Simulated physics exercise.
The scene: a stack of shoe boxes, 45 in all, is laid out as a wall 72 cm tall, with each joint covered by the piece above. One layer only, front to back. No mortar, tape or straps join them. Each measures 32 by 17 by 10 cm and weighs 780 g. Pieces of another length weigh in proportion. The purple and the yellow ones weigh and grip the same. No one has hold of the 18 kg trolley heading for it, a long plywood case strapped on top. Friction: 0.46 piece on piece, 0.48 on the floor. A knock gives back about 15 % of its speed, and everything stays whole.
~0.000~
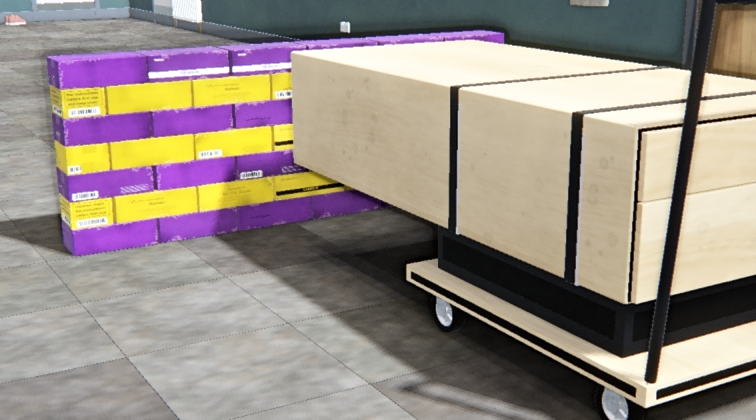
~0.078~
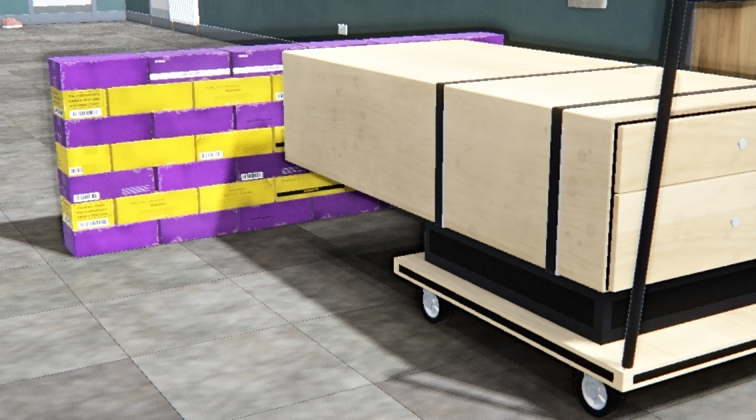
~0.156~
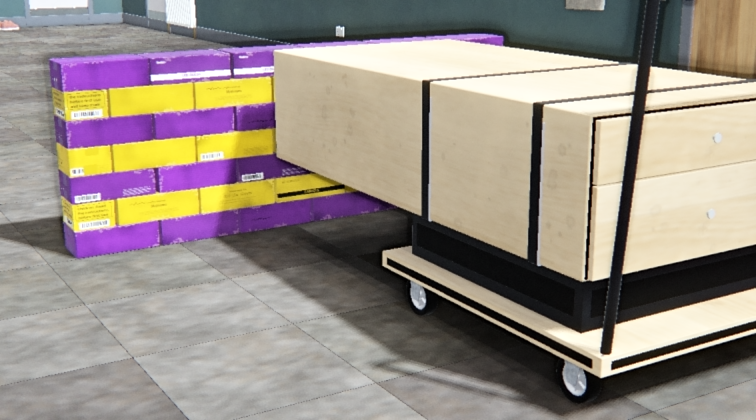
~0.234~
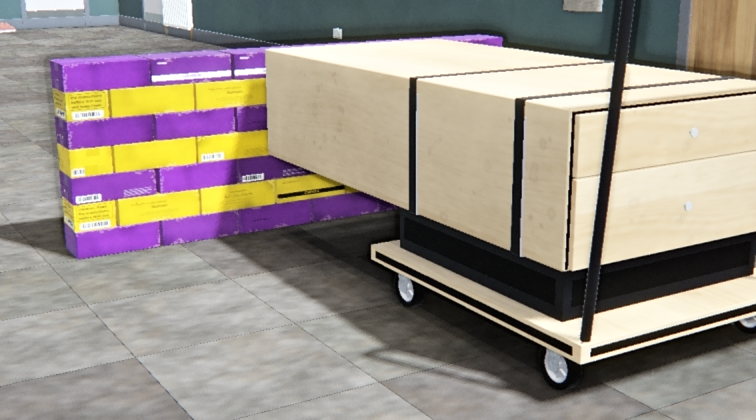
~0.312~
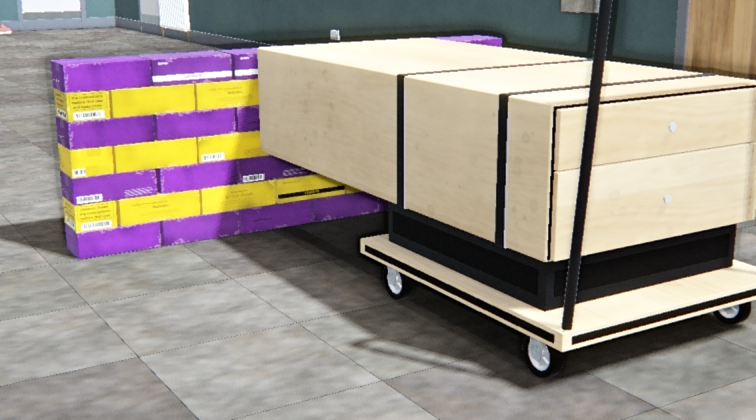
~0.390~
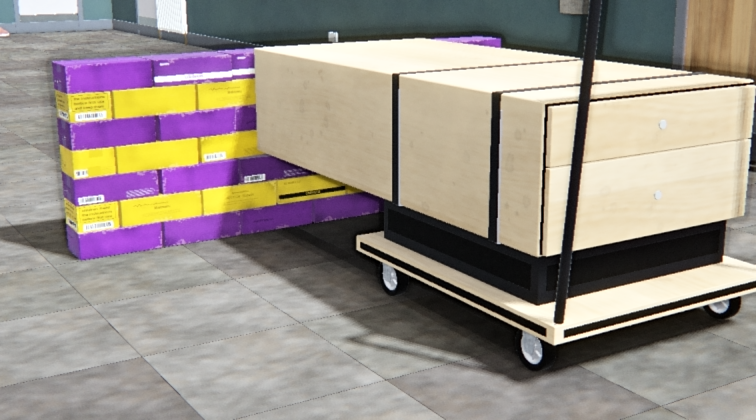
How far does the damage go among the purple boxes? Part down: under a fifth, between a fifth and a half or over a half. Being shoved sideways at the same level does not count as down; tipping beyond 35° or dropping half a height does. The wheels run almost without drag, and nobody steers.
The part is fewer than one in five.
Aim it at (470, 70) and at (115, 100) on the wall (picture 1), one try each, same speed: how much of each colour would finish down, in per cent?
Purple 30 then 40, yellow 40 then 40 per cent.
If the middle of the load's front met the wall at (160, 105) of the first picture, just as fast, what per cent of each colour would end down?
In that case purple 30, yellow 30 per cent.
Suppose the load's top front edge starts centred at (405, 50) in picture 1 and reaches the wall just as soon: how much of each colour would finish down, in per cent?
Then purple 50, yellow 50 per cent.
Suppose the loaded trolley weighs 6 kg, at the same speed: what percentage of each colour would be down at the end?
Then purple 0, yellow 0 per cent.
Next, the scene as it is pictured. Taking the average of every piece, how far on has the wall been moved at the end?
About 0 cm.
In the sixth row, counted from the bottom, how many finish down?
0 of them.
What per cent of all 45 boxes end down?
Roughly 0 per cent of them.
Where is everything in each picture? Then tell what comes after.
In the first picture (places mark the middle of the side facing us; the camera moves round a little), load (298, 88) 32 cm short of the wall; top purple box (334, 41); nothing disturbed.
In the second picture, load (290, 86) 24 cm short of the wall; top purple box (334, 43).
In the third picture, load (281, 85) 16 cm short of the wall; top purple box (334, 44).
In the fourth picture, load (272, 83) 8 cm short of the wall; top purple box (334, 45).
In the fifth picture, load (264, 81) just touching.
In the sixth picture, load (261, 81) 43 mm into the wall's line; 16 disturbed, none down.
After 0.45 s, load 6 cm past the wall's line, still rolling; none of the 24 purple boxes down (0 of 45 in all colours); top purple box shifted 9 cm; top yellow box shifted 8 cm.
After 0.56 s, load 9 cm past the wall's line, still rolling; none of the 24 purple boxes down (0 of 45 in all colours); top purple box leaning 5°; top yellow box leaning 5°.
After 1.16 s, load 9 cm past the wall's line, still rolling; none of the 24 purple boxes down (0 of 45 in all colours); top purple box leaning 6°; top yellow box leaning 6°.
After 1.44 s, load 7 cm past the wall's line, still rolling; none of the 24 purple boxes down (0 of 45 in all colours); top purple box shifted 10 cm; top yellow box shifted 9 cm.
At rest (1.8 s), load 22 mm past the wall's line, still rolling; none of the 24 purple boxes down (0 of 45 in all colours); top purple box shifted 8 cm; top yellow box shifted 7 cm. That is 0 per cent. As the last picture would show them, middles, top purple box near (326, 58), top yellow box near (362, 80).
